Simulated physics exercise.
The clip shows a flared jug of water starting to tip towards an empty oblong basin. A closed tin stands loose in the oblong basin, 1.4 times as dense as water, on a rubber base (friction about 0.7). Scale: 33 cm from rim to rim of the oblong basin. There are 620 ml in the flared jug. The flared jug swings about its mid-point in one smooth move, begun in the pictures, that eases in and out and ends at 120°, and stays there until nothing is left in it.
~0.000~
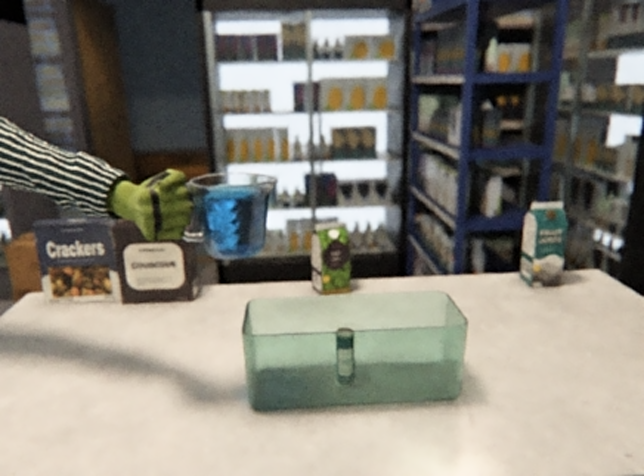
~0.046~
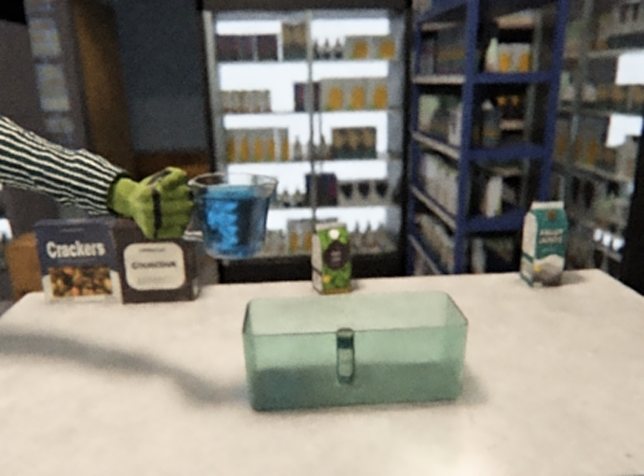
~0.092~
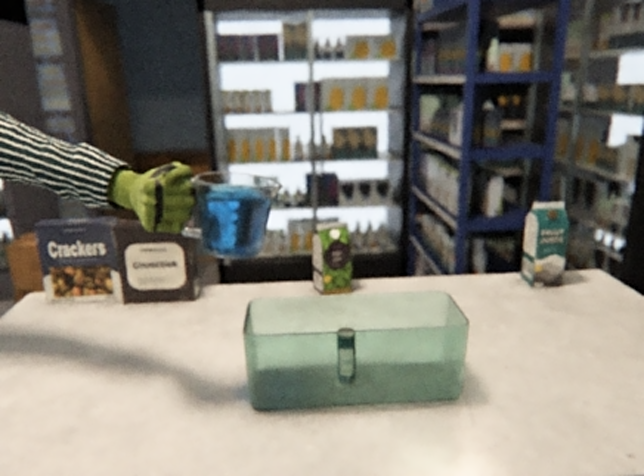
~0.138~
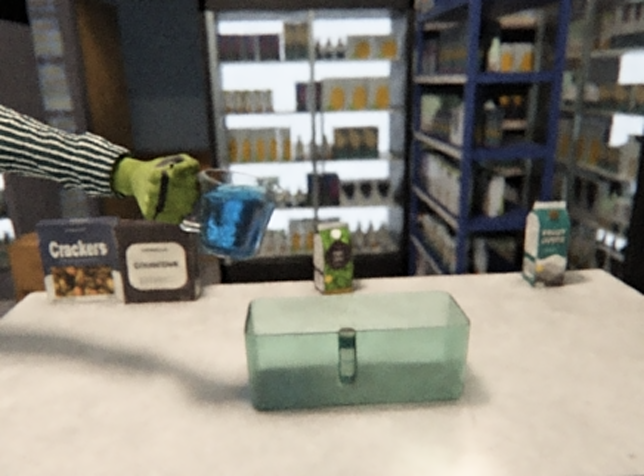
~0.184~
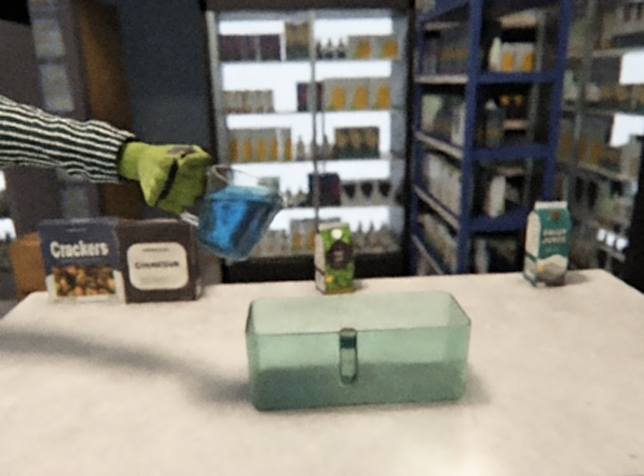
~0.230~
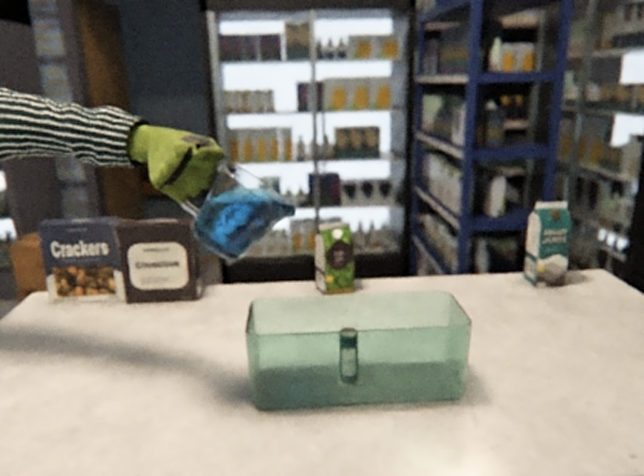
At a shop counter, a green-gloved hand steadily tilts a jug of blue liquid rightward.
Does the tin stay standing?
The tin goes over.
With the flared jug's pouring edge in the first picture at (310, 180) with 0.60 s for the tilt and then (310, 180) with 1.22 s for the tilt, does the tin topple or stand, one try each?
First it falls; then it remains upright.
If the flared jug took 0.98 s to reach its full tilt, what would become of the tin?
Then it topples.
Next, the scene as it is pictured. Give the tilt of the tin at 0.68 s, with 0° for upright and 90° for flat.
Near 10° from upright.
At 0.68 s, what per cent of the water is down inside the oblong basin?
About 92 per cent.
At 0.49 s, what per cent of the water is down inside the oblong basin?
Near 32 in a hundred.
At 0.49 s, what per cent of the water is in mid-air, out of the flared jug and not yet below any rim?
About 36 per cent.
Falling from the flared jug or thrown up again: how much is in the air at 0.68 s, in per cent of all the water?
About 6 per cent.
After 0.49 s the tilt is 110° and 32 per cent is still to pour; the tin stands where it began.
After 0.68 s the tilt is 120° and 1 per cent is still to pour; the tin leans 12°.
After 0.88 s the tilt is 120° and 0 per cent is still to pour; the tin leans 59°.
After 1.10 s the tilt is 120° and 0 per cent is still to pour; the tin lies on its side.
In the end the tin lies on its side.
